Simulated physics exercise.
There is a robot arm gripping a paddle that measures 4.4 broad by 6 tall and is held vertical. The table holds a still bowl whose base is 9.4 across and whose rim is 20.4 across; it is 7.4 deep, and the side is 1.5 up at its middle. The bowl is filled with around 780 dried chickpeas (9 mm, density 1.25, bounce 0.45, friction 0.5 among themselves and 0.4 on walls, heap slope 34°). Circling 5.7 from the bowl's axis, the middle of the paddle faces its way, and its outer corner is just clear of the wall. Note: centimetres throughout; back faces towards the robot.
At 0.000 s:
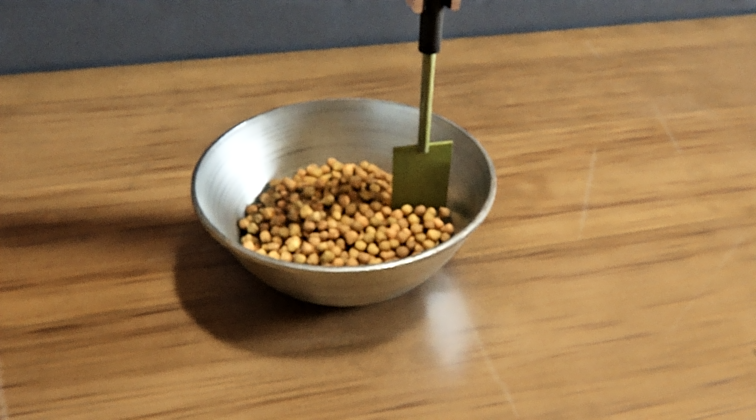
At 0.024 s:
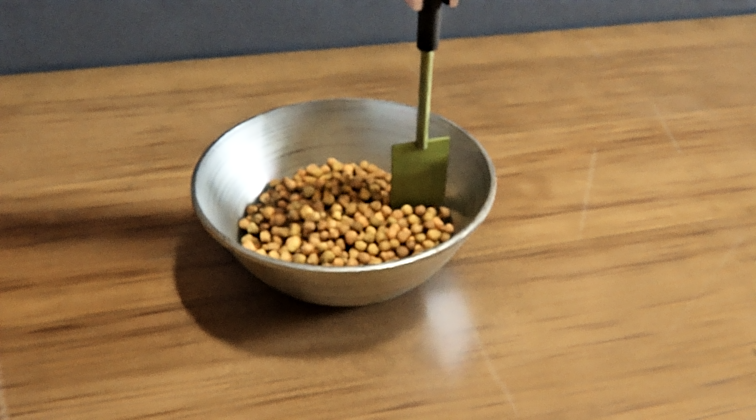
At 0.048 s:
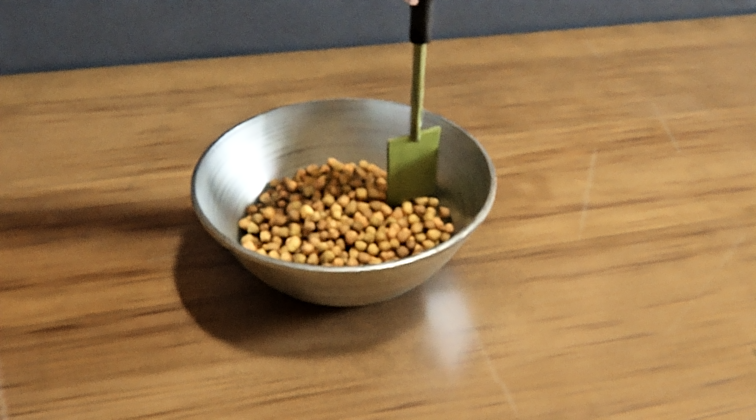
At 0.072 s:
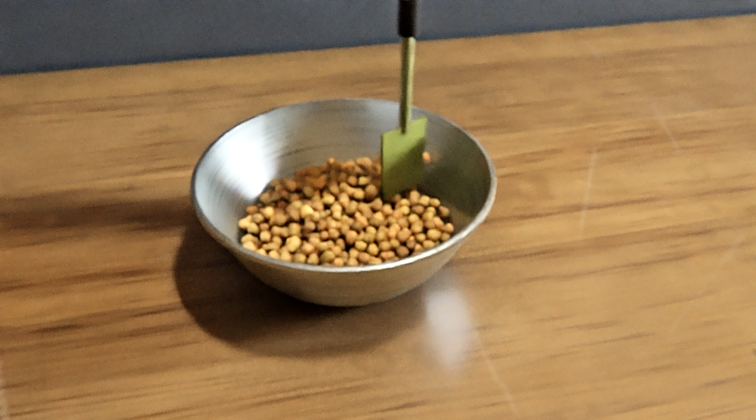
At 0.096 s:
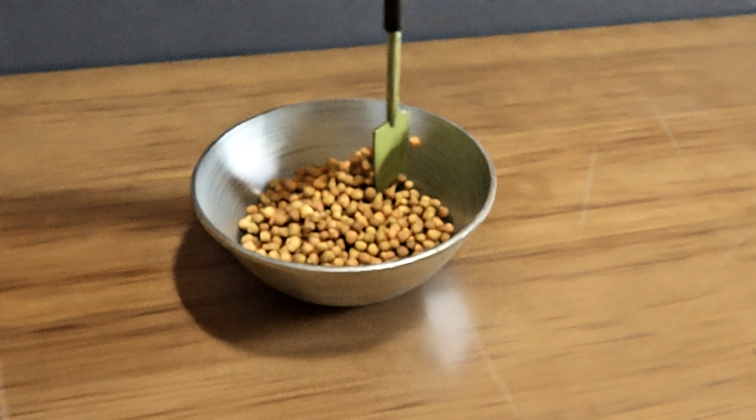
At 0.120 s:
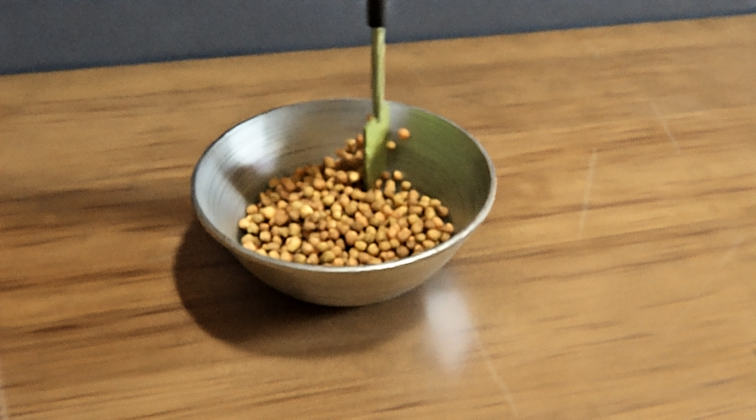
A green paddle sweeping leftward along the back of a still metal bowl, turning edge-on and pushing dried chickpeas into a heap.
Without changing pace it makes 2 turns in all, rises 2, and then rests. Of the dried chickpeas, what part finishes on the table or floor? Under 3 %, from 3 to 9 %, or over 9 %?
Under 3 %.
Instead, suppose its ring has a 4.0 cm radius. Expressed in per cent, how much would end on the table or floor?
It would be near 0 per cent.
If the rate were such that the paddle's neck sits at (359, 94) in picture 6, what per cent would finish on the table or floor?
Roughly 5 percent of it.
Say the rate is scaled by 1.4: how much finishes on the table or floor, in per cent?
Some 5 in a hundred.
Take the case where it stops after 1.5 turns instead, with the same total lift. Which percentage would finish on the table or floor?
0 %.
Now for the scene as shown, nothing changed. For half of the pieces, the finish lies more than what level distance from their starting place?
About 1 centimetres.
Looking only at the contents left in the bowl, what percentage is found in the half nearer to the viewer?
Roughly 50 per cent.
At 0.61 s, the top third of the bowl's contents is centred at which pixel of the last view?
About pixel (403, 225).
After 0.61 s, 316° round, highest piece 9 above the table; 778 in the bowl, 5 on the table or floor.
After 1.09 s, 218° round, highest piece 5 above the table; 776 in the bowl, 7 on the table or floor.
After 1.53 s, 0° round, highest piece 5 above the table; 776 in the bowl, 7 on the table or floor.
After 2.23 s, 0° round, highest piece 5 above the table; 776 in the bowl, 7 on the table or floor.
In the end, 776 in the bowl, 7 on the table or floor. That is 1 % on the table or floor.
